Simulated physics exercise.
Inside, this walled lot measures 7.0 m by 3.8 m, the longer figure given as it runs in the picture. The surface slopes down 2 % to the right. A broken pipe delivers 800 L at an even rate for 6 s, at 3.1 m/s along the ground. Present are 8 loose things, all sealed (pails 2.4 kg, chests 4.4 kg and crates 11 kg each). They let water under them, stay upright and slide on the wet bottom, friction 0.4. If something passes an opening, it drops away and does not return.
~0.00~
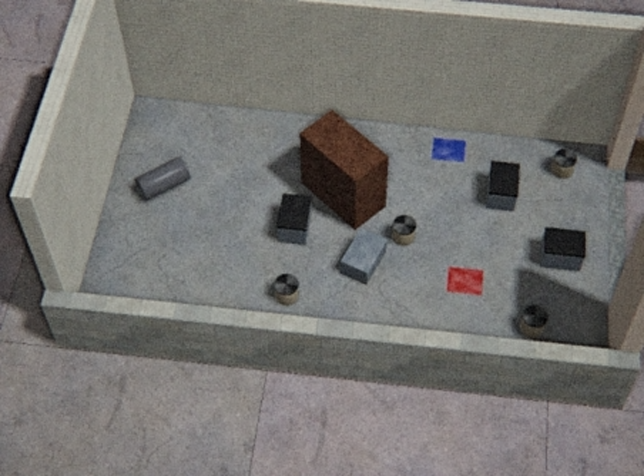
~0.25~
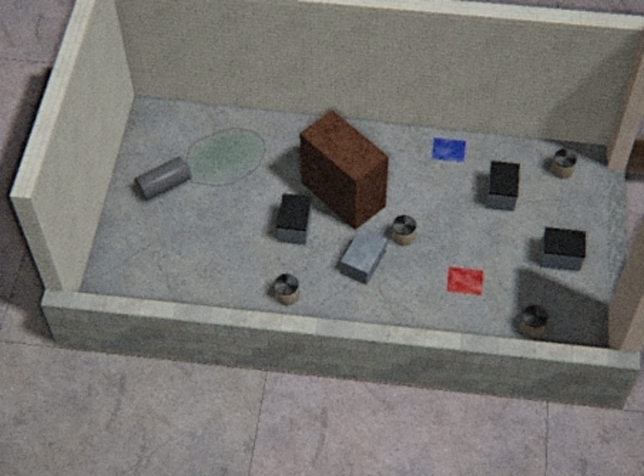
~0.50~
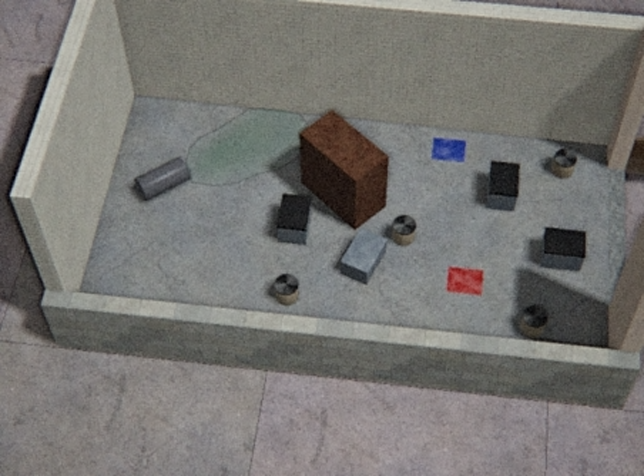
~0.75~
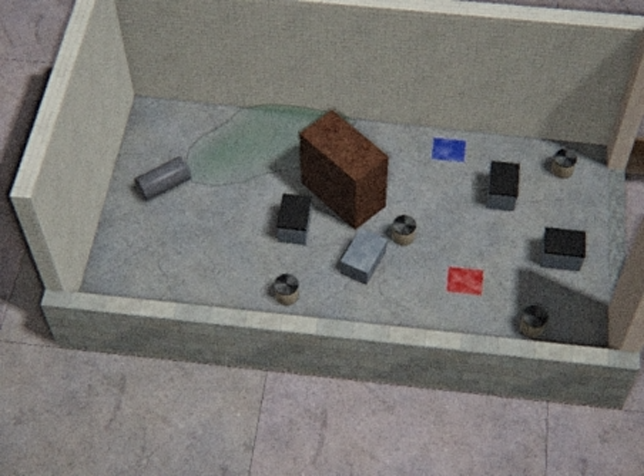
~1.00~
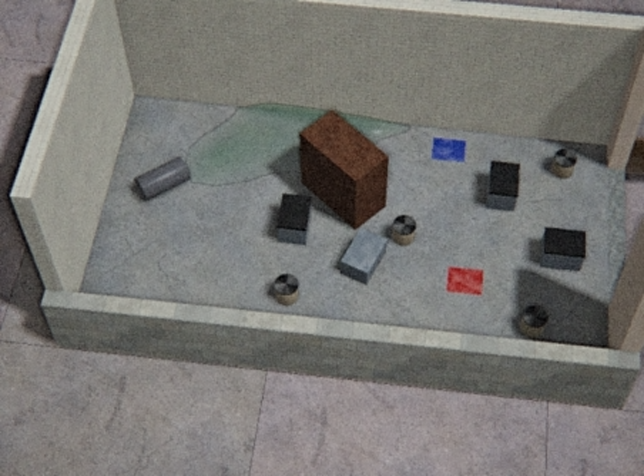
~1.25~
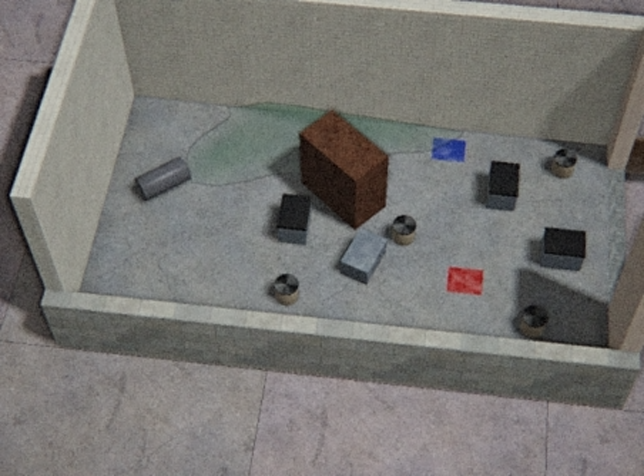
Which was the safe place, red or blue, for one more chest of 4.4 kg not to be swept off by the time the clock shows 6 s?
The safe place was red.
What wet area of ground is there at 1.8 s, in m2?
At that time the wet patch spans about 5.0 m2.
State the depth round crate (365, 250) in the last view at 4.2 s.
0 cm.
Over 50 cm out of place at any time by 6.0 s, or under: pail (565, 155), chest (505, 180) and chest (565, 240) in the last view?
Taking them in order, the first is above the mark, the second above the mark and the third above the mark.
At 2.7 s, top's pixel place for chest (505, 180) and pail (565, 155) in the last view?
Somewhere about (537, 194) and (622, 173).
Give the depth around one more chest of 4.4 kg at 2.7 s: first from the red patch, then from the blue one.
It'd be 0 cm for the first one and 4 cm for the second.
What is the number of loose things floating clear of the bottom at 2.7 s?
Total: 0.
After 1.8 s on red it would be 0 cm off in 0 cm of water; on blue it would be 38 cm off in 4 cm of water.
After 2.7 s on red it would be 0 cm off in 0 cm of water; on blue it would be 176 cm off in 4 cm of water.
After 4.2 s on red it would be 0 cm off in 0 cm of water; on blue it would be gone out.
After 6.0 s on red it would be 0 cm off in 1 cm of water; on blue it would be gone out.
